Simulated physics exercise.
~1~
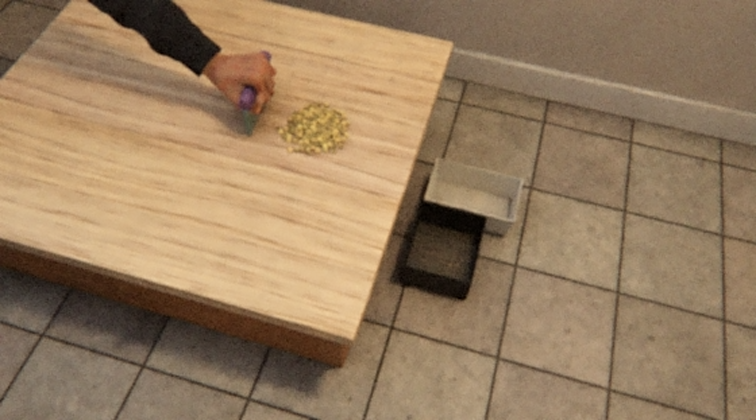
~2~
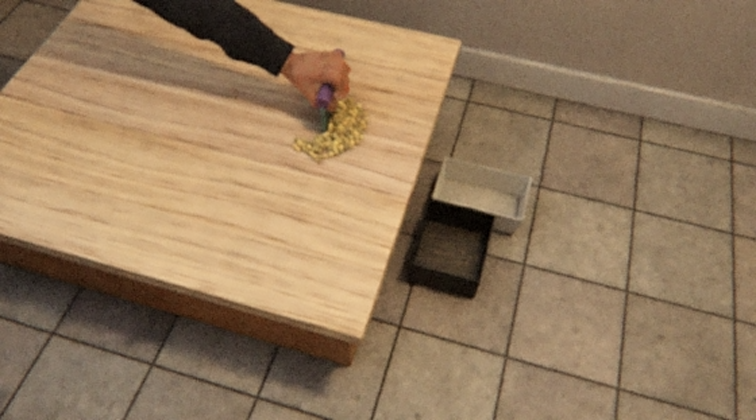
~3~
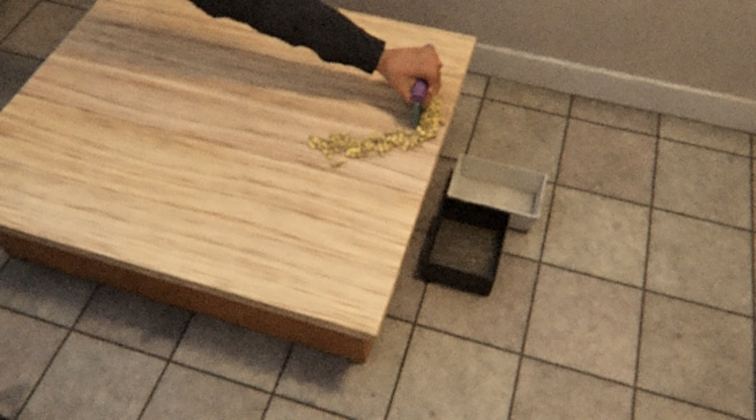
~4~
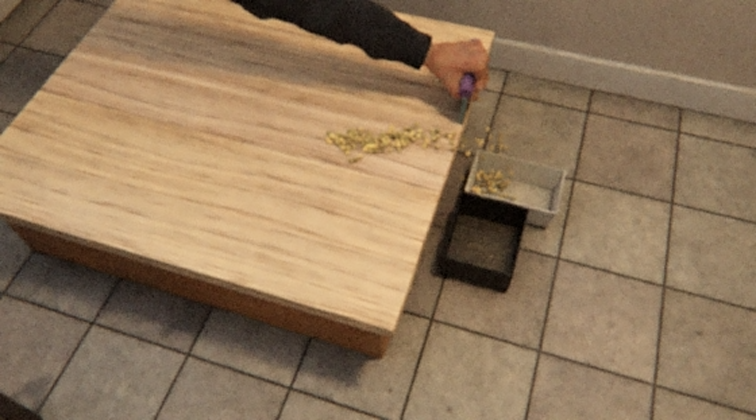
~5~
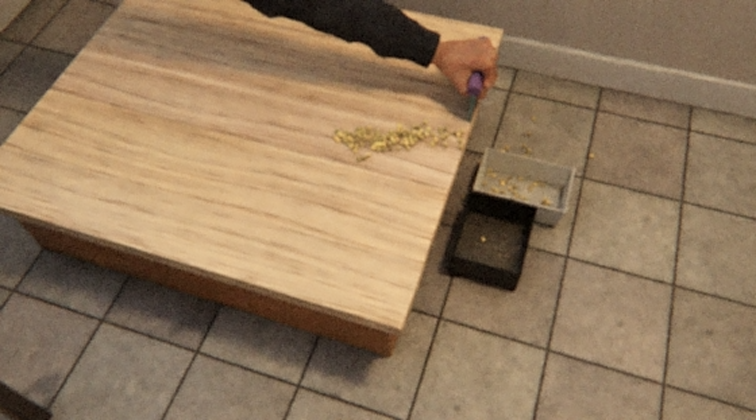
A hand in a dark sleeve pushed a small pile of yellowish beans rightward across a wooden tabletop with a purple-handled scraper, stopping at the edge; some dropped into the white tin, a few missed, and over half stayed strung out on top.
